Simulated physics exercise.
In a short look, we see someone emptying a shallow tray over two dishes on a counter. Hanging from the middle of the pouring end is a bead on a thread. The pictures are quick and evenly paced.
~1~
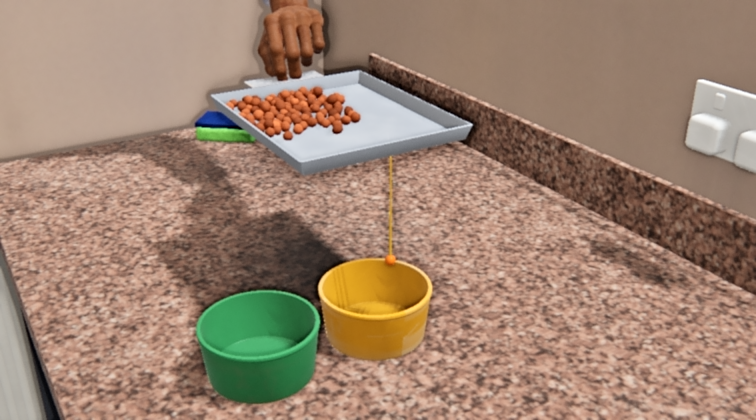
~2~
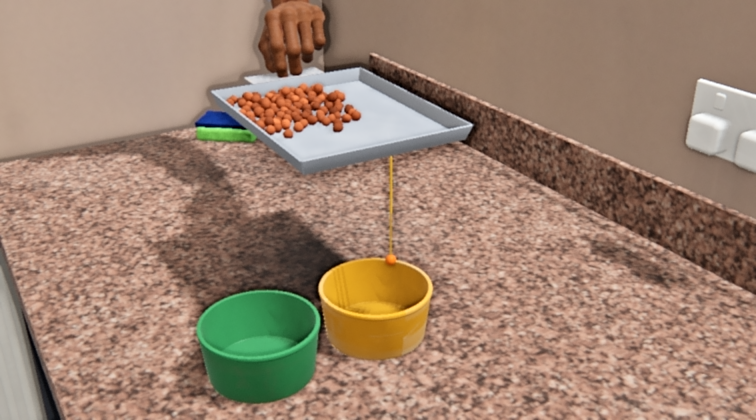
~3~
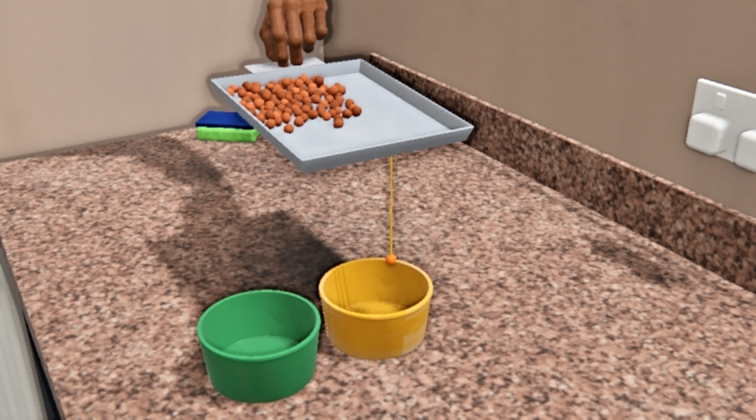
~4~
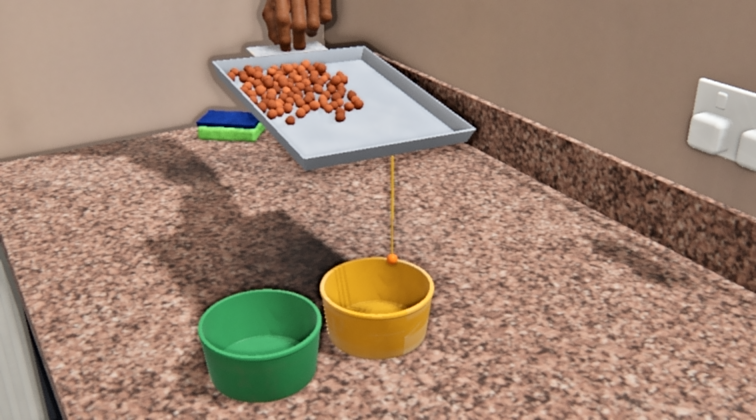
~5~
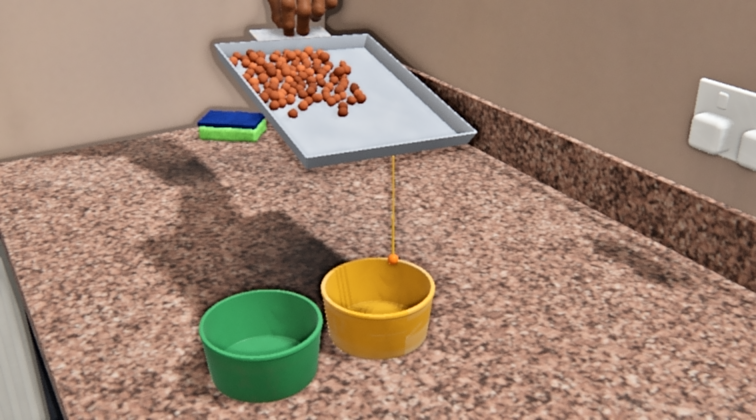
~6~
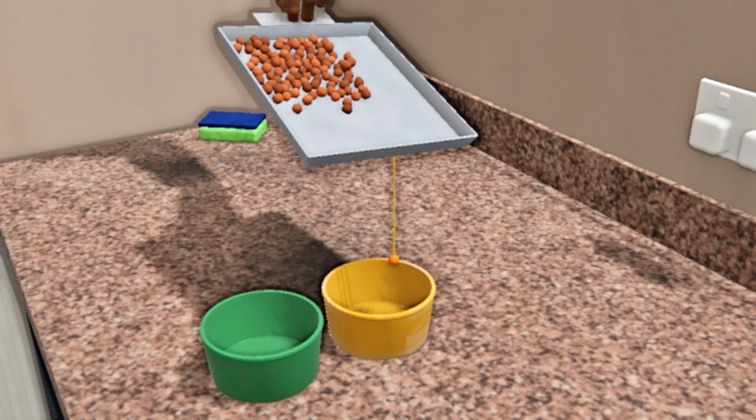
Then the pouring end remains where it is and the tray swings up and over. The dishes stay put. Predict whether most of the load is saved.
Only a minority of it is saved.
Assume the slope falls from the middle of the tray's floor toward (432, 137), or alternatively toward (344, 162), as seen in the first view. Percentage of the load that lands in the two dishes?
In order, 0 in a hundred and 70 in a hundred.
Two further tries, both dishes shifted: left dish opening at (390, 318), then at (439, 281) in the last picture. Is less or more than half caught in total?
For the earlier try a larger portion is kept, for the later one a larger portion.
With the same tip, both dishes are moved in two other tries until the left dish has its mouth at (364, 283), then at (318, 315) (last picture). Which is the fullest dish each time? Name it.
So: The one further right first, and the one further right second.
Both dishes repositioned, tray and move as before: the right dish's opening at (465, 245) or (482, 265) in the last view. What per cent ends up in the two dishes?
Roughly 30% the first time and 90% the second time.
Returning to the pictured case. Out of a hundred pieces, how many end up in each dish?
I'd say the left dish holds some 0 % and the right dish some 20 %.
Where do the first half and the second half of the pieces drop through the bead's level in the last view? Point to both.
Earlier portion about (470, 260); later portion about (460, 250).
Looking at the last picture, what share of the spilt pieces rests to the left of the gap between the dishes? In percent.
0 per cent or thereabouts.
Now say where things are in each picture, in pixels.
Corners of the pouring end near (303, 159) and (466, 124), level; middle of the load near (287, 109), clay pellets; left dish near (284, 373); right dish near (404, 331); bead on its thread near (390, 260), in the first picture.
Corners of the pouring end near (304, 159) and (466, 124), level; middle of the load near (288, 107), in the second picture.
Corners of the pouring end near (305, 157) and (467, 126), tipped barely, lowest at the right corner; middle of the load near (288, 99), in the third picture.
Corners of the pouring end near (307, 155) and (469, 128), tipped a little, lowest at the right corner; middle of the load near (290, 86), in the fourth picture.
Corners of the pouring end near (309, 154) and (470, 130), tipped a little, lowest at the right corner; middle of the load near (292, 75), in the fifth picture.
Corners of the pouring end near (311, 153) and (471, 133), tipped clearly, lowest at the right corner; middle of the load near (302, 72); left dish near (288, 372); right dish near (408, 330), in the sixth picture.
Shortly afterwards, tray tipped steeply; near two thirds on the tray; only a few in the right dish; a little outside both; near a quarter in the air.
Next, tray tipped past a quarter turn; near a quarter on the tray; a little in the right dish; near half outside both; near a quarter in the air.
Some moments later, tray tipped past a quarter turn; near a quarter in the right dish; the bulk outside both.
In the end, tray tipped past a quarter turn; none at all in the left dish; near a quarter in the right dish; the bulk outside both.
